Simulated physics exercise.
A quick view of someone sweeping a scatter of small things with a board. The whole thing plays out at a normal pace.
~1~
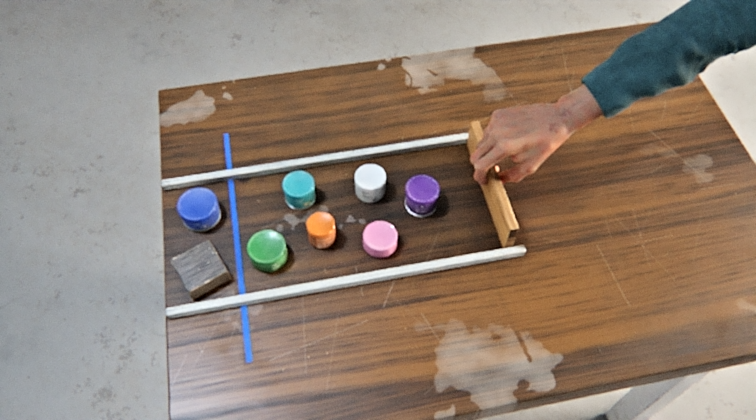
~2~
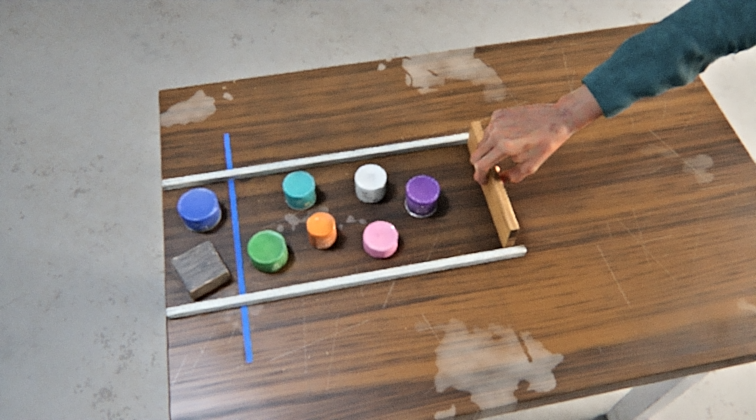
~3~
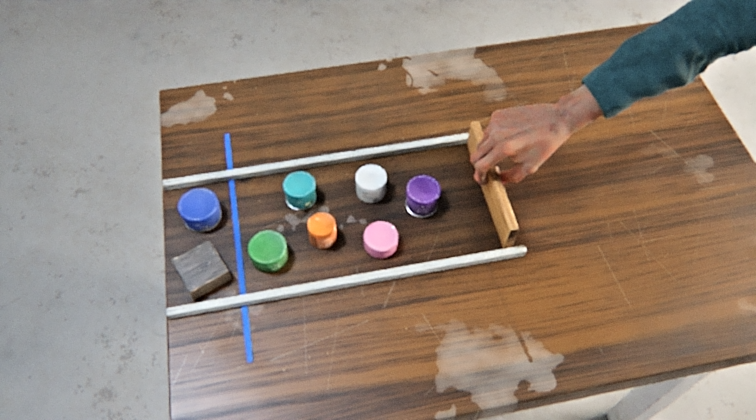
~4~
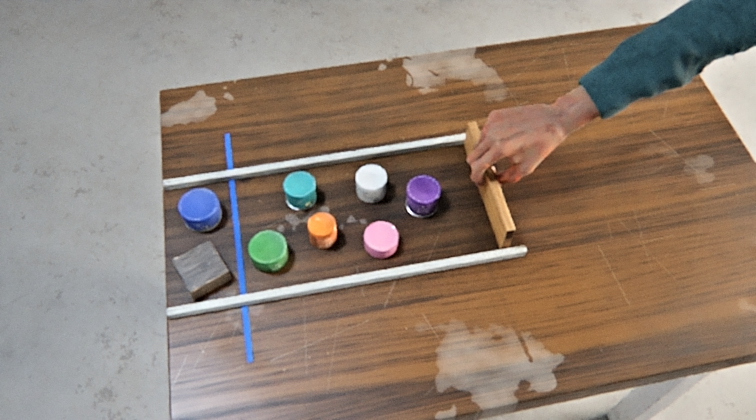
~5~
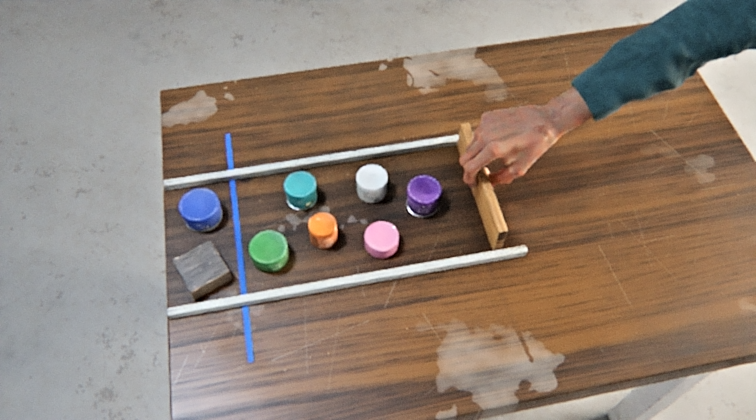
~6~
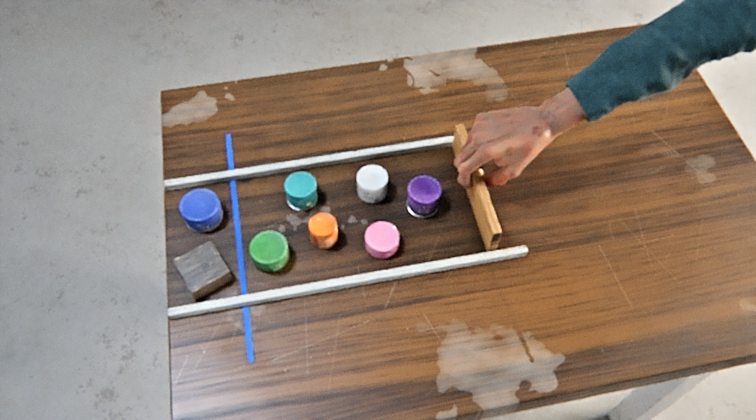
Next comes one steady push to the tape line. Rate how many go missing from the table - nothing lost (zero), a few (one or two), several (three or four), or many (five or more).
A few, one or two.
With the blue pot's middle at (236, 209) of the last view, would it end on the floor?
In the end the blue pot ends up on top.
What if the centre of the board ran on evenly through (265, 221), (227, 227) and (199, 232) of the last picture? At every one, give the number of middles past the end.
By position: 0 / 2 / 5.
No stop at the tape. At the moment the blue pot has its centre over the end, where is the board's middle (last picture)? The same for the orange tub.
Near (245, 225) in the first case, near (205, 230) in the other.
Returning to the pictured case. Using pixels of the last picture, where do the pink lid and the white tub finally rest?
Listed as asked: First (224, 267), and then (218, 201).
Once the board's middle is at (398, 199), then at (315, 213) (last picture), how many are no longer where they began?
Counts: 2, 6.
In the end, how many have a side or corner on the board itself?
Contact count: 3.
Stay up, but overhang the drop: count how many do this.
0 in all.
Soon after, none off yet; black block at rest near (203, 270); blue pot at rest near (202, 211); green tub at rest near (270, 252).
After that, none off yet; black block at rest near (203, 270); blue pot at rest near (202, 211); green tub displaced a little near (249, 259).
In the end, the number that fall off is one or two; gone, blue pot and black block.
